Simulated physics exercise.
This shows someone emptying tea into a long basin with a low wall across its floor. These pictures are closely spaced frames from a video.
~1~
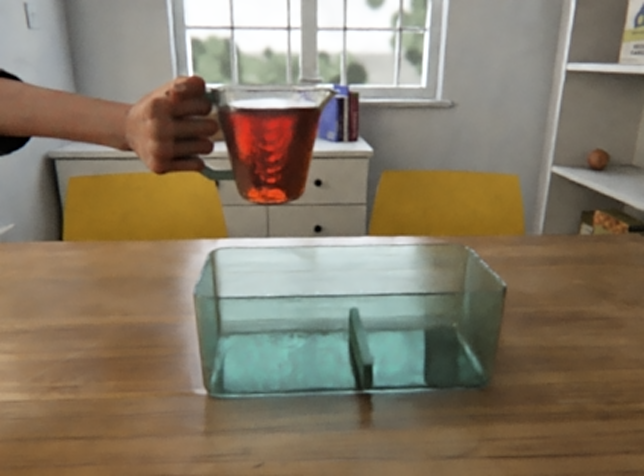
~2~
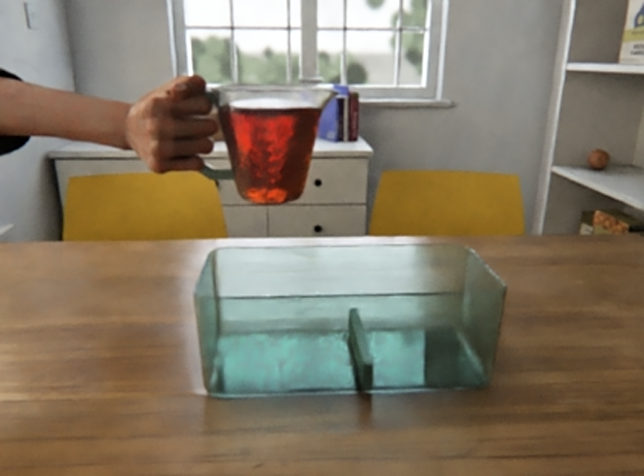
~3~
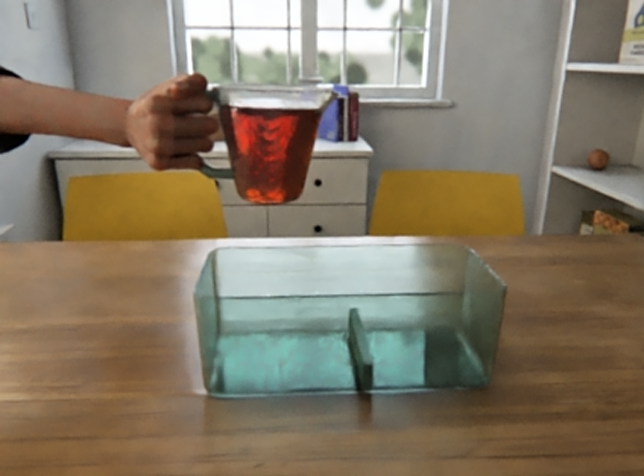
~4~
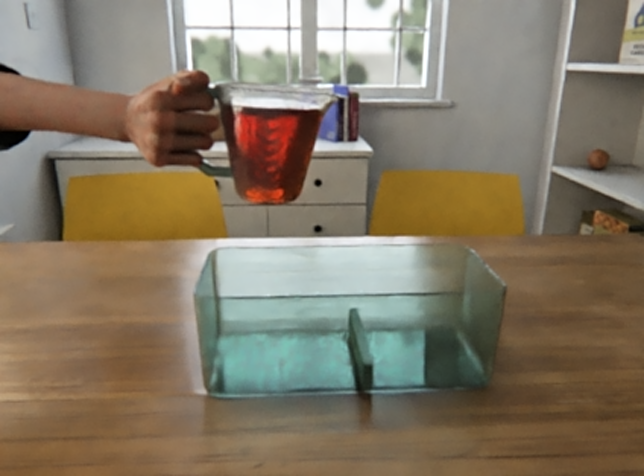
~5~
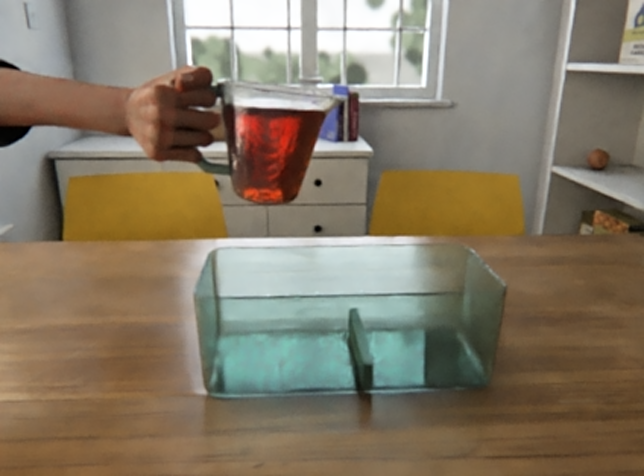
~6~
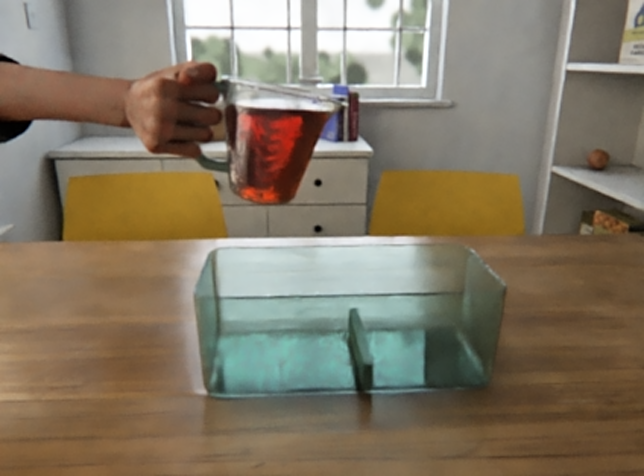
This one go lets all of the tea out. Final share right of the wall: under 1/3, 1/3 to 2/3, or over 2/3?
I predict a lot ends up right of the wall, past two thirds.
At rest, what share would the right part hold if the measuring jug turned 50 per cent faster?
It comes to about 85 per cent.
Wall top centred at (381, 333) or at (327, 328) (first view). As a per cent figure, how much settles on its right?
The first gives 65 %, the second 95 %.
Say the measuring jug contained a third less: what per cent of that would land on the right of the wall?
About 90 parts in a hundred, give or take.
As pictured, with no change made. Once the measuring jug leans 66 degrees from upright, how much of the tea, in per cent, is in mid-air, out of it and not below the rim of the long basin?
20 %.
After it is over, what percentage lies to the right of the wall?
Share approx. 90 %.
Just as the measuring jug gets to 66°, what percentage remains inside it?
70 per cent, approximately.
A moment on, the measuring jug is tipped part way and 72 per cent is still to pour, 0 is left of the wall and 7 right of it.
Next, the measuring jug is tipped on its side and 17 per cent is still to pour, 3 is left of the wall and 63 right of it.
Then the measuring jug is tipped right over and 0 per cent is still to pour, 8 is left of the wall and 90 right of it.
Later the measuring jug is tipped right over and 0 per cent is still to pour, 10 is left of the wall and 88 right of it.
At rest 10 per cent lies left of the wall, 88 right of it and 2 outside.
